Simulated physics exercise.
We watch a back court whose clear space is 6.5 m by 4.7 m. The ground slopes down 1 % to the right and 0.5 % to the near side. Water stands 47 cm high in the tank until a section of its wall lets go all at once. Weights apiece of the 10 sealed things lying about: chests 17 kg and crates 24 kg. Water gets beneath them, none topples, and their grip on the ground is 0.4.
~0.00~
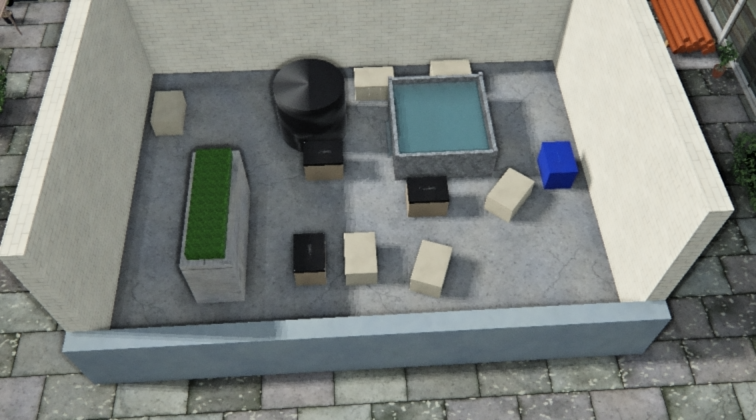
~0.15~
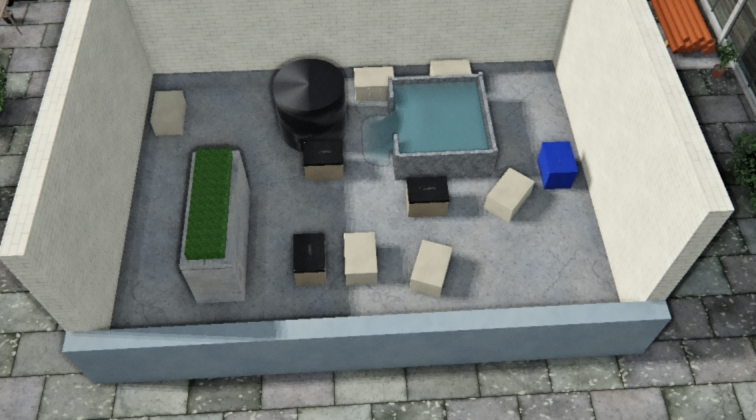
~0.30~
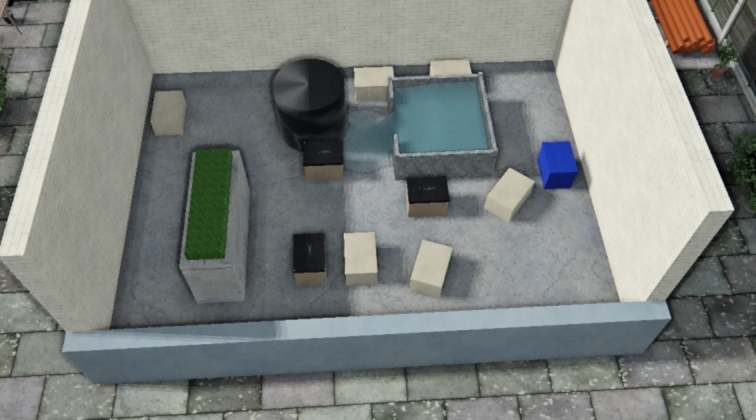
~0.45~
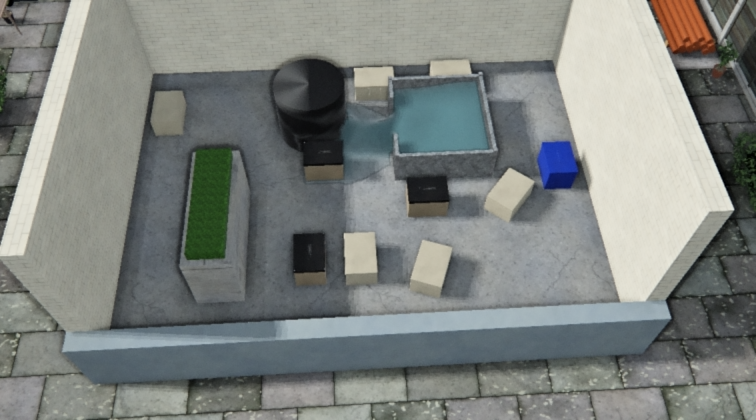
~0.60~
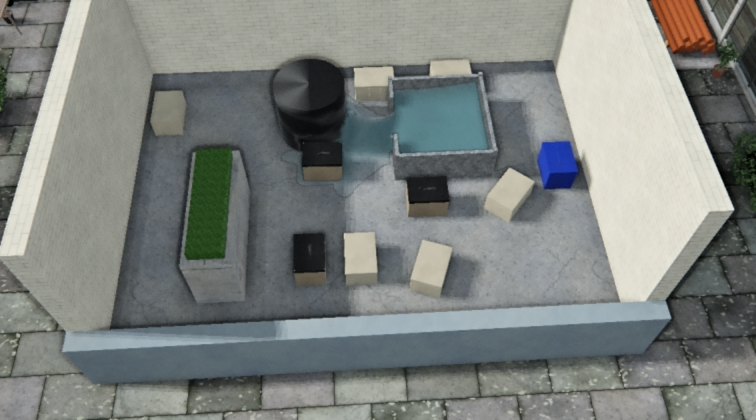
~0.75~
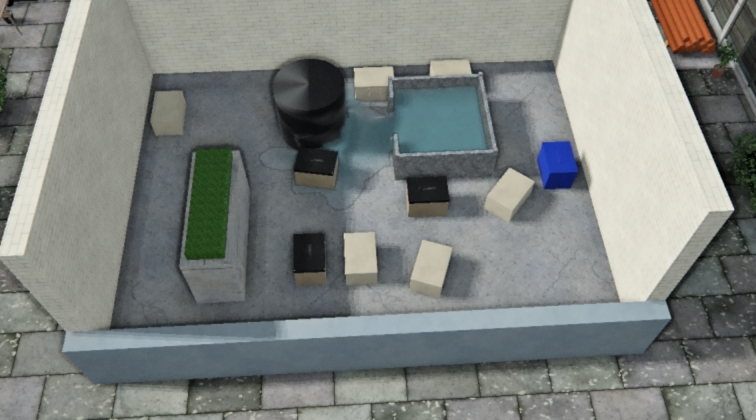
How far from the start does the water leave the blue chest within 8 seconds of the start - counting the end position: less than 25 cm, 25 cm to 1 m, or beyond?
The blue chest barely shifts.
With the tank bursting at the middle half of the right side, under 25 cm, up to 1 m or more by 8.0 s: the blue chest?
Then the blue chest ends far away.
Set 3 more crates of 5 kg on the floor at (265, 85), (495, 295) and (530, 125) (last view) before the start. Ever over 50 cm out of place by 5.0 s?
In that order: Over, under, less.
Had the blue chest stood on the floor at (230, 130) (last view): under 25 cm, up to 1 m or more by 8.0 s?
It stays put.
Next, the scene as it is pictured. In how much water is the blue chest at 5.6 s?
About 0 cm.
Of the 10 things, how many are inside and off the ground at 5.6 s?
I count 0.
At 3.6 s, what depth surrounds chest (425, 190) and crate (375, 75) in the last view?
About 0 and 6 cm.
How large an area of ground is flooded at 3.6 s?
Roughly 18 m2.
After 1.6 s the blue chest is near (560, 157), 0.0 m from its start, aground; 0 afloat.
After 3.6 s the blue chest is near (560, 157), 0.0 m from its start, aground; 2 afloat.
After 5.6 s the blue chest is near (560, 157), 0.0 m from its start, aground; 0 afloat.
After 8.0 s the blue chest is near (560, 157), 0.0 m from its start, aground; 0 afloat.
